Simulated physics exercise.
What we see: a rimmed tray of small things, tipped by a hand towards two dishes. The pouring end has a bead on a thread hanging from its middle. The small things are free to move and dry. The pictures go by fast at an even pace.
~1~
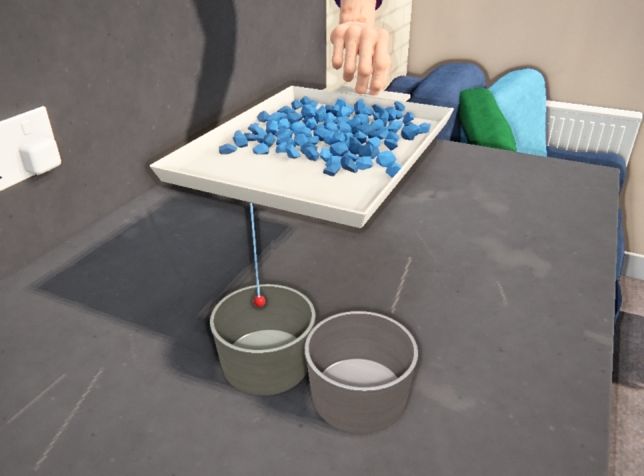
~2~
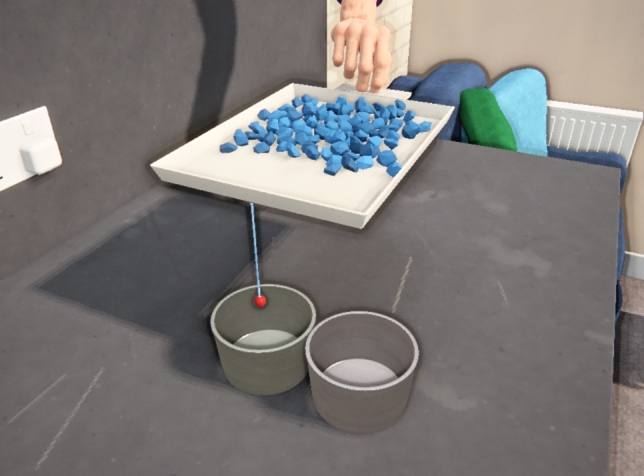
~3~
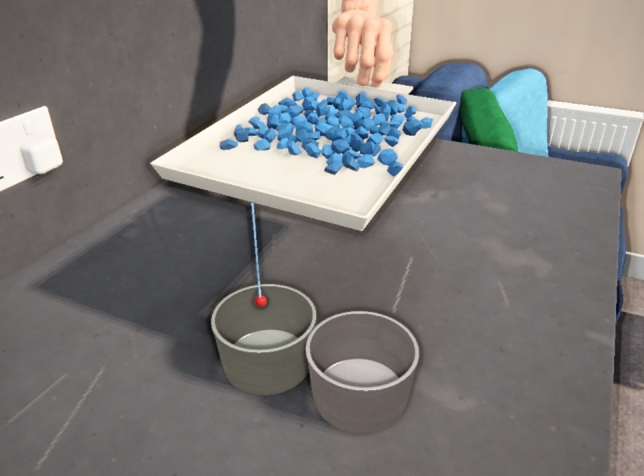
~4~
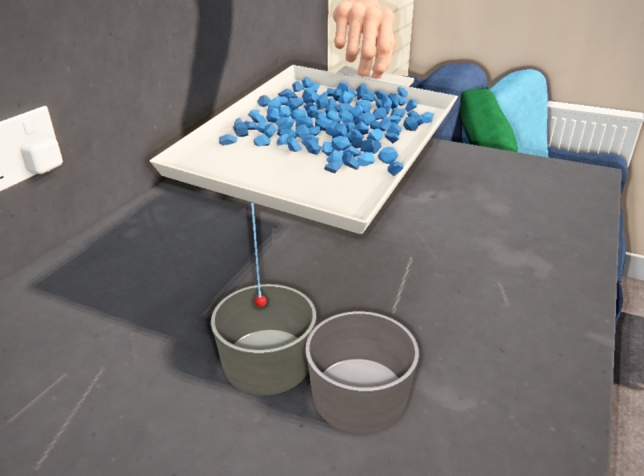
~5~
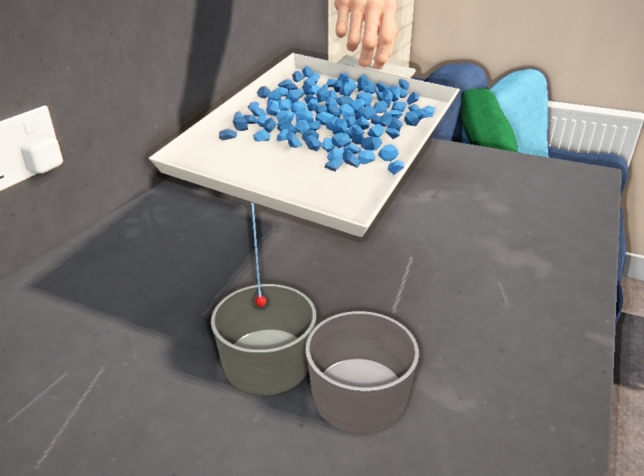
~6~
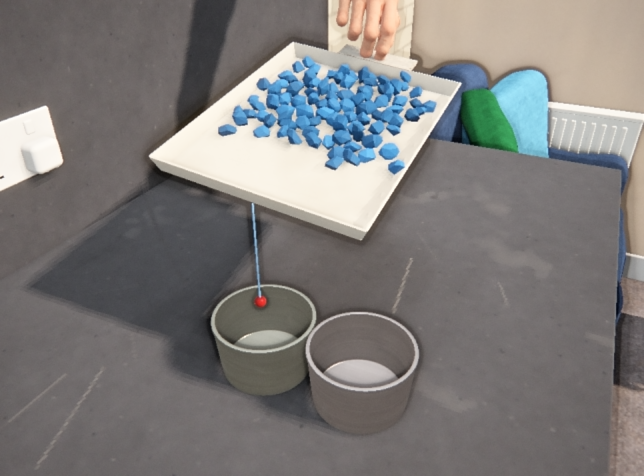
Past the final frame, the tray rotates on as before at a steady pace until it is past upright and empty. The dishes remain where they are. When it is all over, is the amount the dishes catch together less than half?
No, the dishes save the greater portion.
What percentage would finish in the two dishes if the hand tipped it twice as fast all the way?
About 60 %.
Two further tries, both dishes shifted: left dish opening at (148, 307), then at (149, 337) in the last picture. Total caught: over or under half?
In the first position shy of half, in the second shy of half.
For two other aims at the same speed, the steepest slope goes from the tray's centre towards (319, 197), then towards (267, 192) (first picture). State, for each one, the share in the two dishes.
Shares: 70 %, then 20 %.
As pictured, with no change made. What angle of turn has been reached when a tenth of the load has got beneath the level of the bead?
It has tipped about 60 degrees.
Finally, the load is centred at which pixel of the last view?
Resting centre, last frame: Roughly (357, 380).
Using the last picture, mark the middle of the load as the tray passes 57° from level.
Near (343, 189).
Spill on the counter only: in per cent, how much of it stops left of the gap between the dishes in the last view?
Around 50 percent of the pieces.
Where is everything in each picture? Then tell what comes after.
In the first picture, corners of the pouring end at (159, 164) and (361, 209), level; middle of the load at (331, 130), aquarium stones; left dish at (238, 367); right dish at (339, 405); bead on its thread at (259, 301).
In the second picture, corners of the pouring end at (160, 164) and (362, 210), level; middle of the load at (332, 129).
In the third picture, corners of the pouring end at (160, 162) and (362, 213), tipped barely, lowest at the right corner; middle of the load at (333, 125).
In the fourth picture, corners of the pouring end at (159, 159) and (362, 217), tipped a little, lowest at the right corner; middle of the load at (333, 119).
In the fifth picture, corners of the pouring end at (159, 157) and (363, 220), tipped a little, lowest at the right corner; middle of the load at (334, 112).
In the sixth picture, corners of the pouring end at (158, 155) and (363, 225), tipped a little, lowest at the right corner; middle of the load at (334, 107); left dish at (238, 367); right dish at (339, 405).
Soon, tray tipped steeply; most on the tray; a small part in the air.
A while on, tray tipped right over; a small part on the tray; about two thirds in the right dish; a stray few in the left dish; a small part outside both; a small part in the air.
Towards the end, tray tipped past a quarter turn; most in the right dish; a stray few in the left dish; a small part outside both.
Finally, tray tipped past a quarter turn; most in the right dish; a stray few in the left dish; a small part outside both.
